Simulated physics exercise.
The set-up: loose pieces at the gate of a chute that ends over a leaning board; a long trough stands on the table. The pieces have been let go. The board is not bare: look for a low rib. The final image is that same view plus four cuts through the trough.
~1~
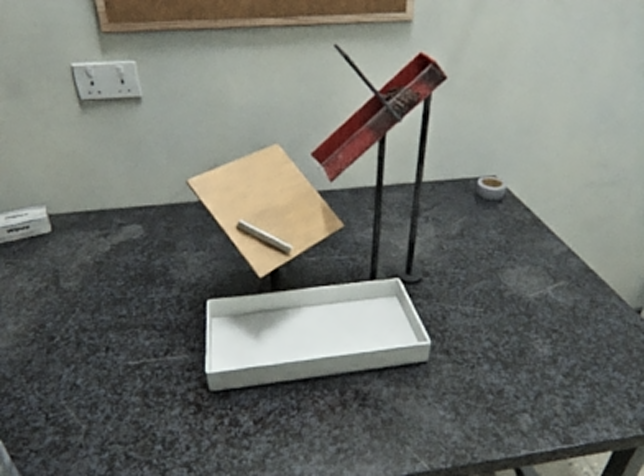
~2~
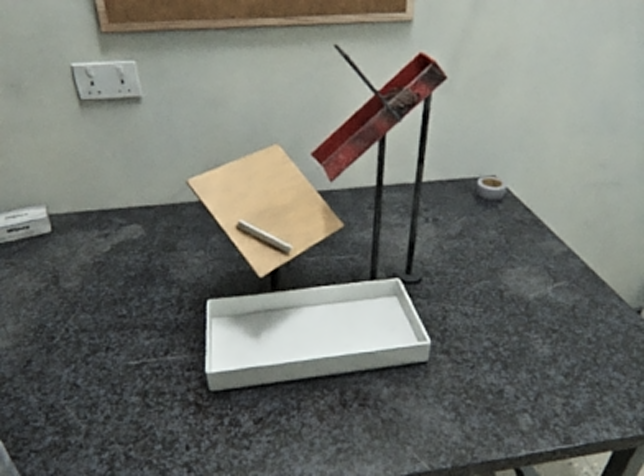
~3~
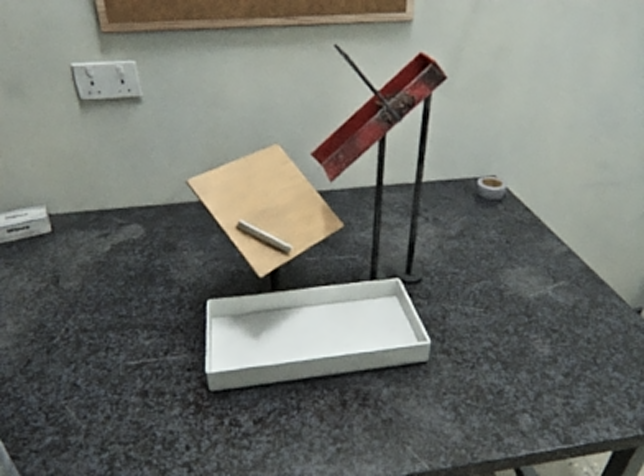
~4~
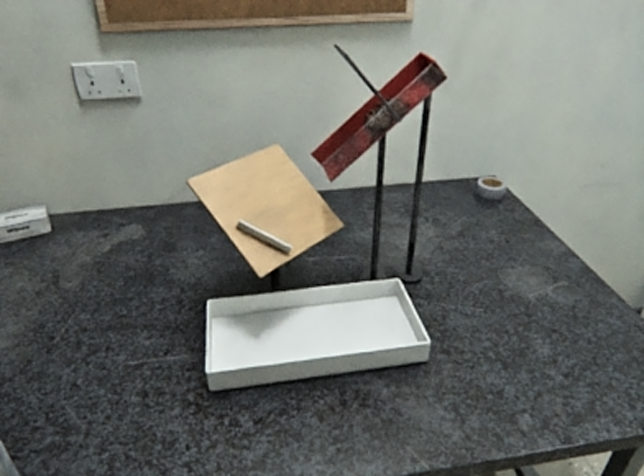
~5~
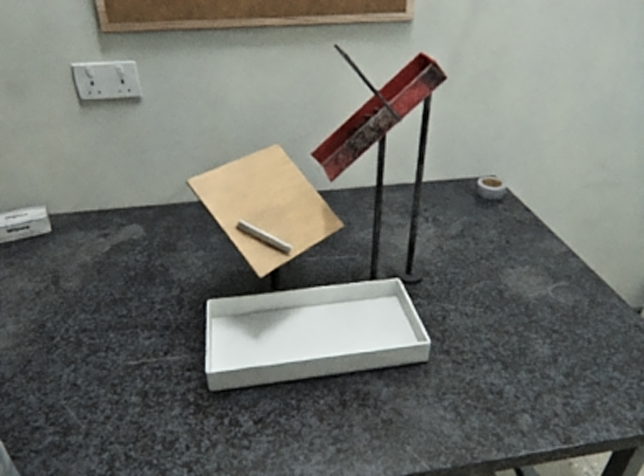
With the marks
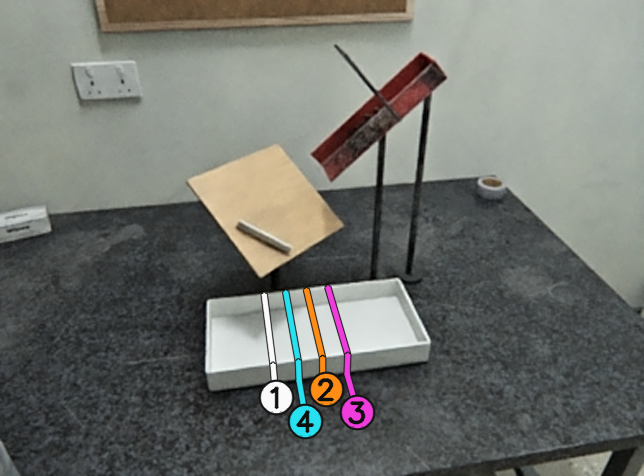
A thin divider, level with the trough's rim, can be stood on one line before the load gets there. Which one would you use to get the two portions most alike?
3 is best.
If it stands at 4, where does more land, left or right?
Right.
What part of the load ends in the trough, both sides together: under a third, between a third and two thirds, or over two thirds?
About that: Over two thirds.
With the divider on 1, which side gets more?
The right side.
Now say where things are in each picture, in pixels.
Load behind the gate at (396, 99), allspice berries; lip of the chute at (327, 175), sloping fairly steeply, in the first frame.
Middle of the board at (270, 204), tilted fairly steeply; middle of its low edge at (306, 249); of its high edge at (235, 161), in the second frame.
Front corners of the trough at (207, 372) and (430, 342), empty; front of the load at (382, 117), in the third frame.
Middle of the load at (385, 113); its front at (373, 134), about a third of the way to the lip; rib from (239, 220) to (293, 247), in the fourth frame.
Middle of the load at (372, 130); its front at (354, 155), about two thirds of the way to the lip, in the fifth frame.
On the marked copy, line 1 crosses the front rim at (272, 363); line 2 crosses the front rim at (322, 357); line 3 crosses the front rim at (347, 353); line 4 crosses the front rim at (298, 360).
With 1, of what is caught, none on the left of the divider, all on the right.
With 2, of what is caught, a small part on the left of the divider, nearly all on the right.
With 3, of what is caught, about two thirds on the left of the divider, about a third on the right.
With 4, of what is caught, none on the left of the divider, all on the right.
